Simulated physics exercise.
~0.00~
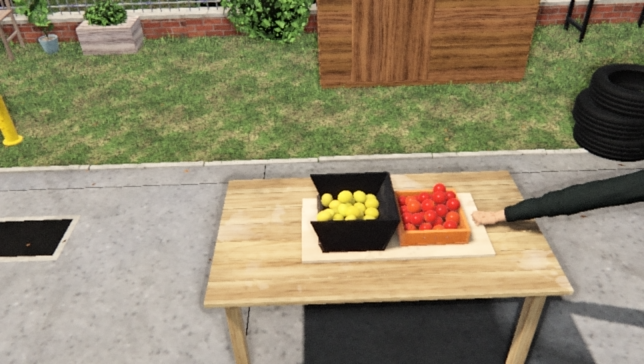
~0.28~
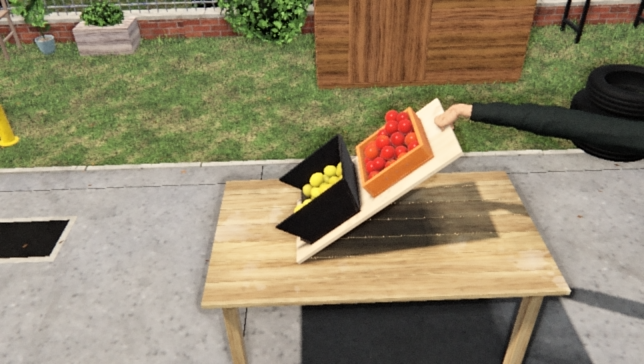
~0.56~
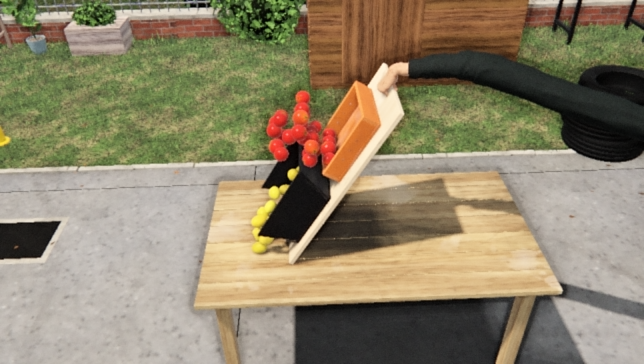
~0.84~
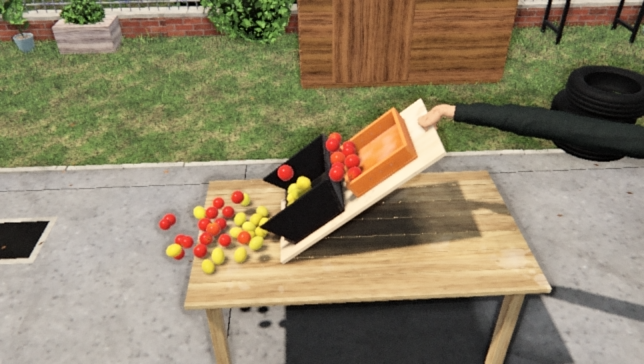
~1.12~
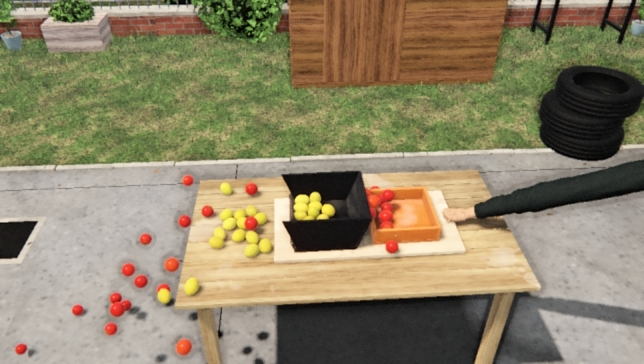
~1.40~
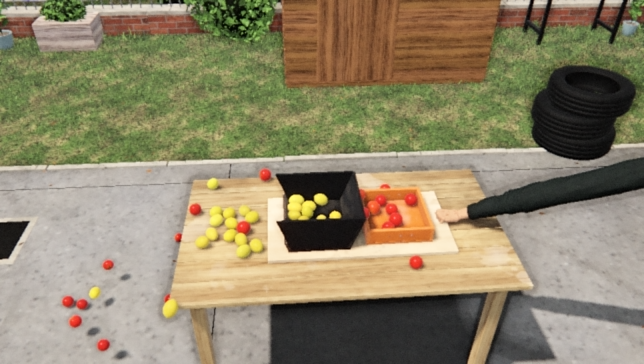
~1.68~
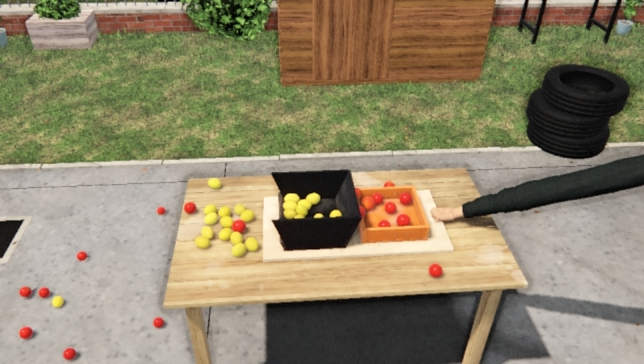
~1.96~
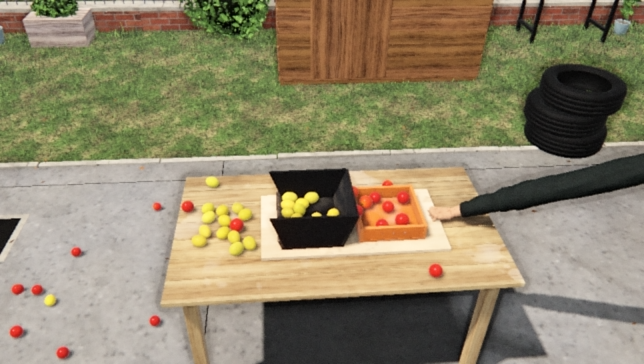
Red tomatoes and yellow lemons fill two trays fixed to a pale board on a wooden table, seen from above on a paved yard beside grass, with stacked tyres at the right. The black tray of lemons sits left of the orange tray of tomatoes. An arm in a dark sleeve lifts the board's right end, tilting it steeply leftward, and fruit from both trays tumbles out. The arm lowers the board flat again while tomatoes and a few lemons roll onto the paving. Finally, lemons lie scattered across the table's left side, and the orange tray has lost most of its tomatoes.
